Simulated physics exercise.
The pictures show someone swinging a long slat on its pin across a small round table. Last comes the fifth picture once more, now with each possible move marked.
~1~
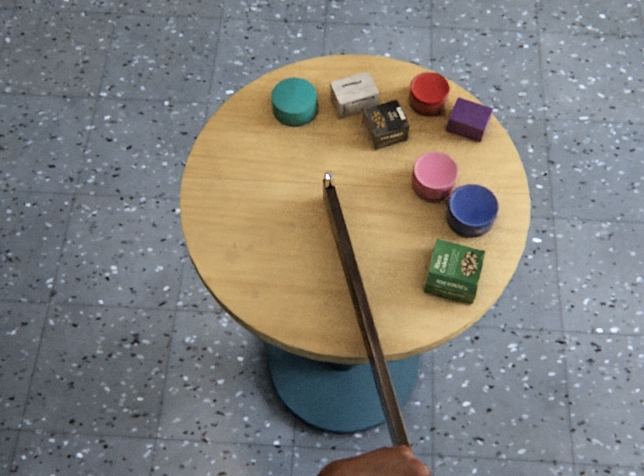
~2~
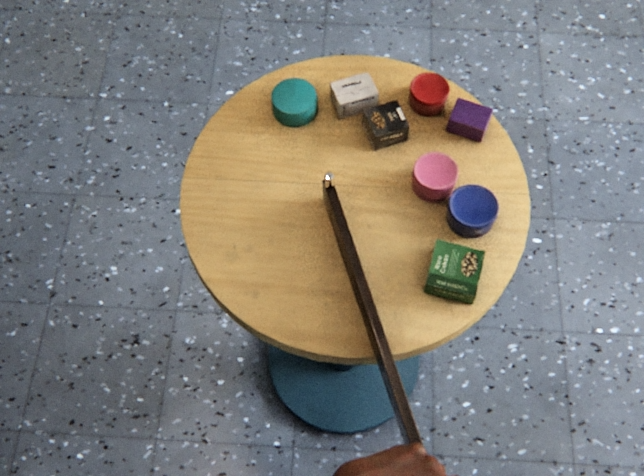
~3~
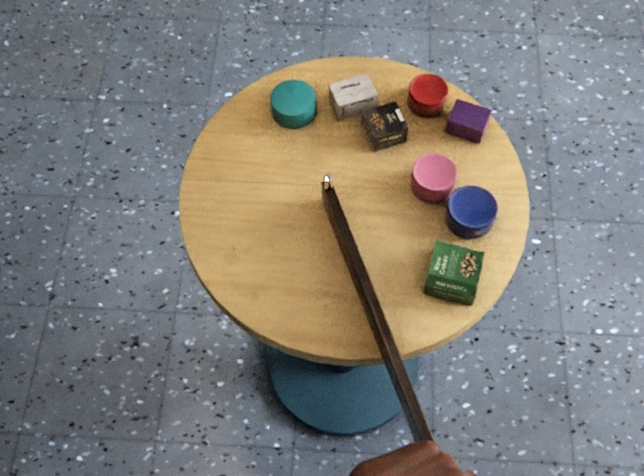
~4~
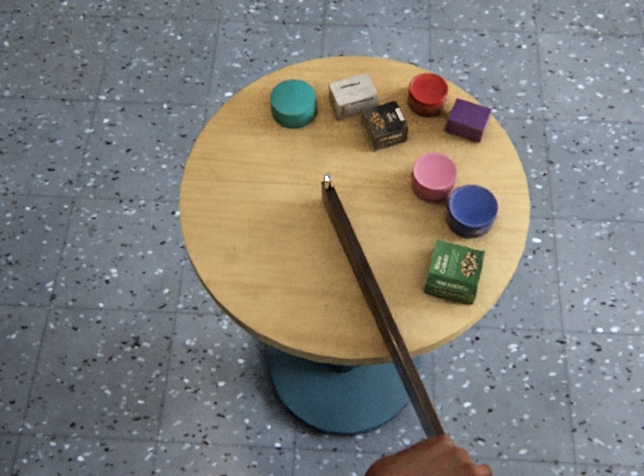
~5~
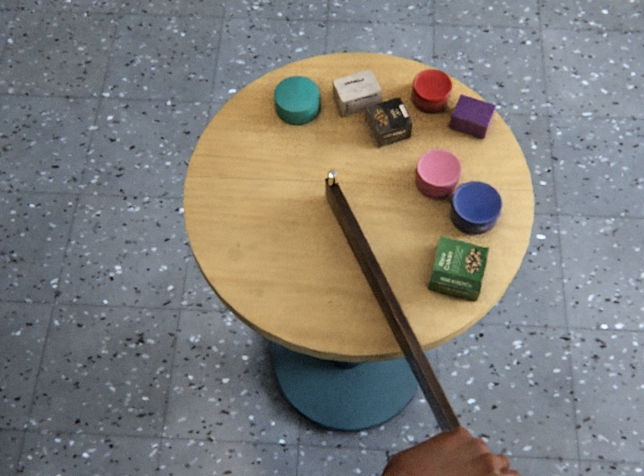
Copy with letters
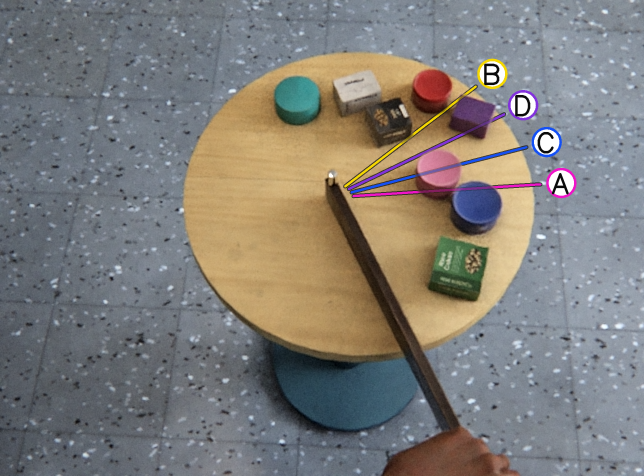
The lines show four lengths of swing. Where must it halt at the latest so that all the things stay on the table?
The farthest safe stop is A.
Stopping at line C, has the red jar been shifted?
No.
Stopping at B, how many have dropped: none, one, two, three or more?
By then, two.
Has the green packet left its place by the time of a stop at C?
Yes.
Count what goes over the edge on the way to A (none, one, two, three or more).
In all, none.
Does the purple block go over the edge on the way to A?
No.
On the copy, A at (447, 190); B at (412, 135); C at (440, 170); D at (428, 151).
On A. First, arm (425, 251); green packet (473, 259); purple block (473, 117).
Then, arm (448, 210); blue tub (492, 163); green packet (492, 207).
Finally, arm (449, 176); purple block (471, 90); blue tub (498, 119); nothing has fallen.
By contrast, B drops the purple block and blue tub; C drops the purple block and blue tub; D drops the purple block and blue tub.
